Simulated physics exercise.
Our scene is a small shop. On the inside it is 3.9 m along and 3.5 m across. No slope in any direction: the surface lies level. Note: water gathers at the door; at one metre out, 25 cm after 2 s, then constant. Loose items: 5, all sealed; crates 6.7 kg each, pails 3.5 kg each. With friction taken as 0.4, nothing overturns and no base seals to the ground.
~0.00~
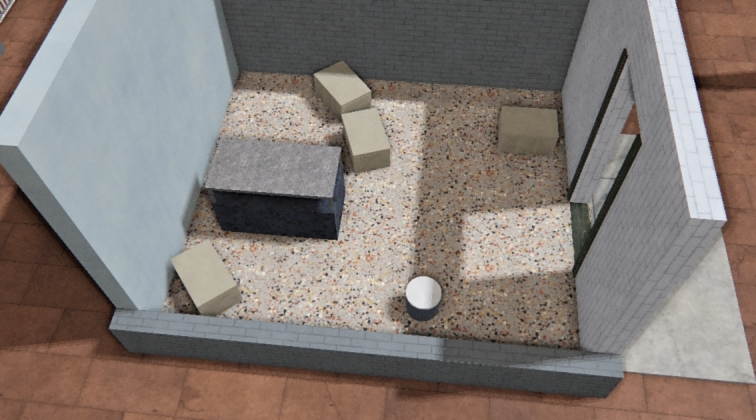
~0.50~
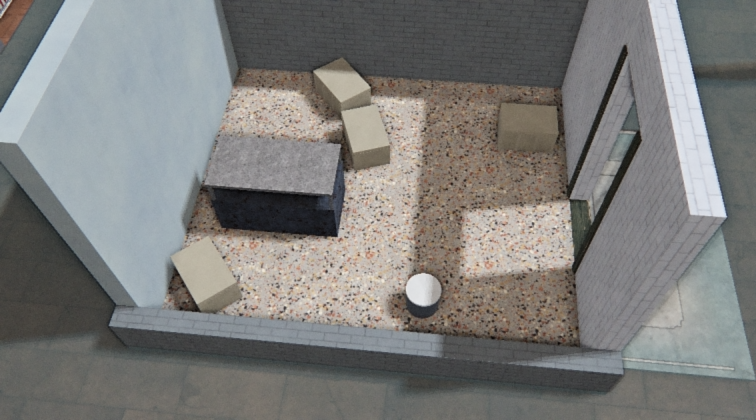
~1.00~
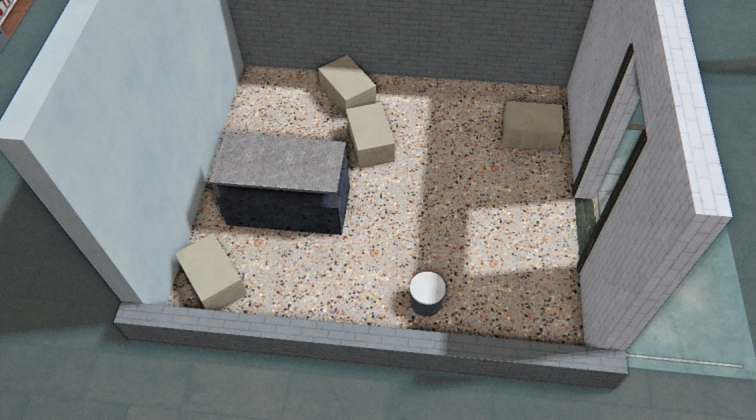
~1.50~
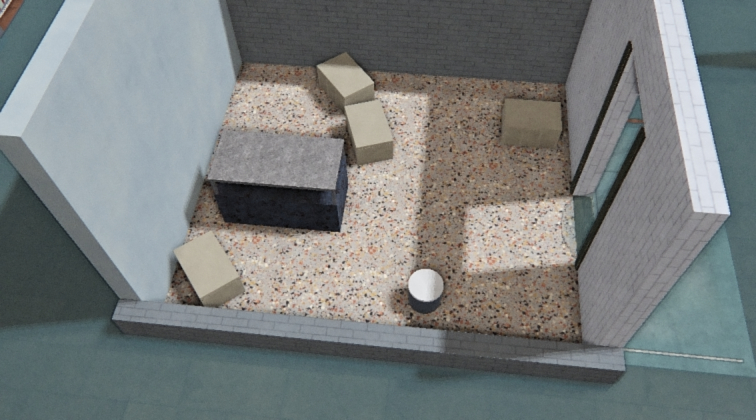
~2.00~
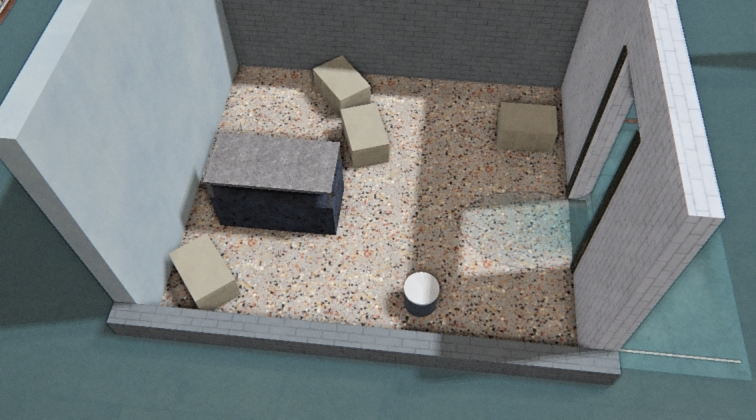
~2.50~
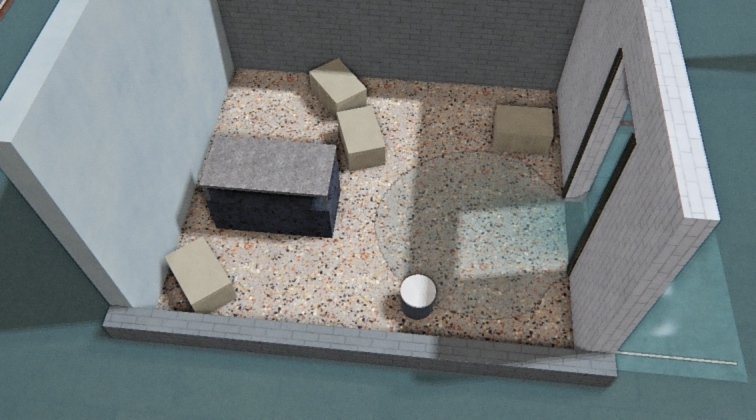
In a small shop, water rises outside and spreads through the doorway across the speckled floor.
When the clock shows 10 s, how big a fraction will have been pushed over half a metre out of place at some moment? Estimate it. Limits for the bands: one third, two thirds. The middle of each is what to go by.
It falls in the middle third.
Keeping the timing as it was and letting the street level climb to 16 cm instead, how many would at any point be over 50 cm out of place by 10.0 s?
In that case the number is 3.
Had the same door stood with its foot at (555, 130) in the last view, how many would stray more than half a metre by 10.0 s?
Then it comes to 5 of them.
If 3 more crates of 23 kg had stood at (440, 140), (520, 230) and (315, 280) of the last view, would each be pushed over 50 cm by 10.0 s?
So the first ends up below the threshold, the second past the threshold, the third past the threshold.
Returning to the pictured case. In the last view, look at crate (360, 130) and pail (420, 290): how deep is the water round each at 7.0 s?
Depths: Near 10 cm, then near 6 cm.
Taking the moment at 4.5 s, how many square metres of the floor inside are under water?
Close to 11.5 m2, I'd say.
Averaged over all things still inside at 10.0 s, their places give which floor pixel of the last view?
Somewhere near (338, 180).
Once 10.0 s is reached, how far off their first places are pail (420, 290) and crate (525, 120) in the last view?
Net displacement, in order: 200 cm; 20 cm.
After 3.5 s 1 of 5 are over 50 cm from their spots; 0 afloat.
After 4.5 s 2 of 5 are over 50 cm from their spots; 3 afloat.
After 7.0 s 3 of 5 are over 50 cm from their spots; 4 afloat.
After 10.0 s 3 of 5 are over 50 cm from their spots, and 3 have been at some point; 5 afloat.
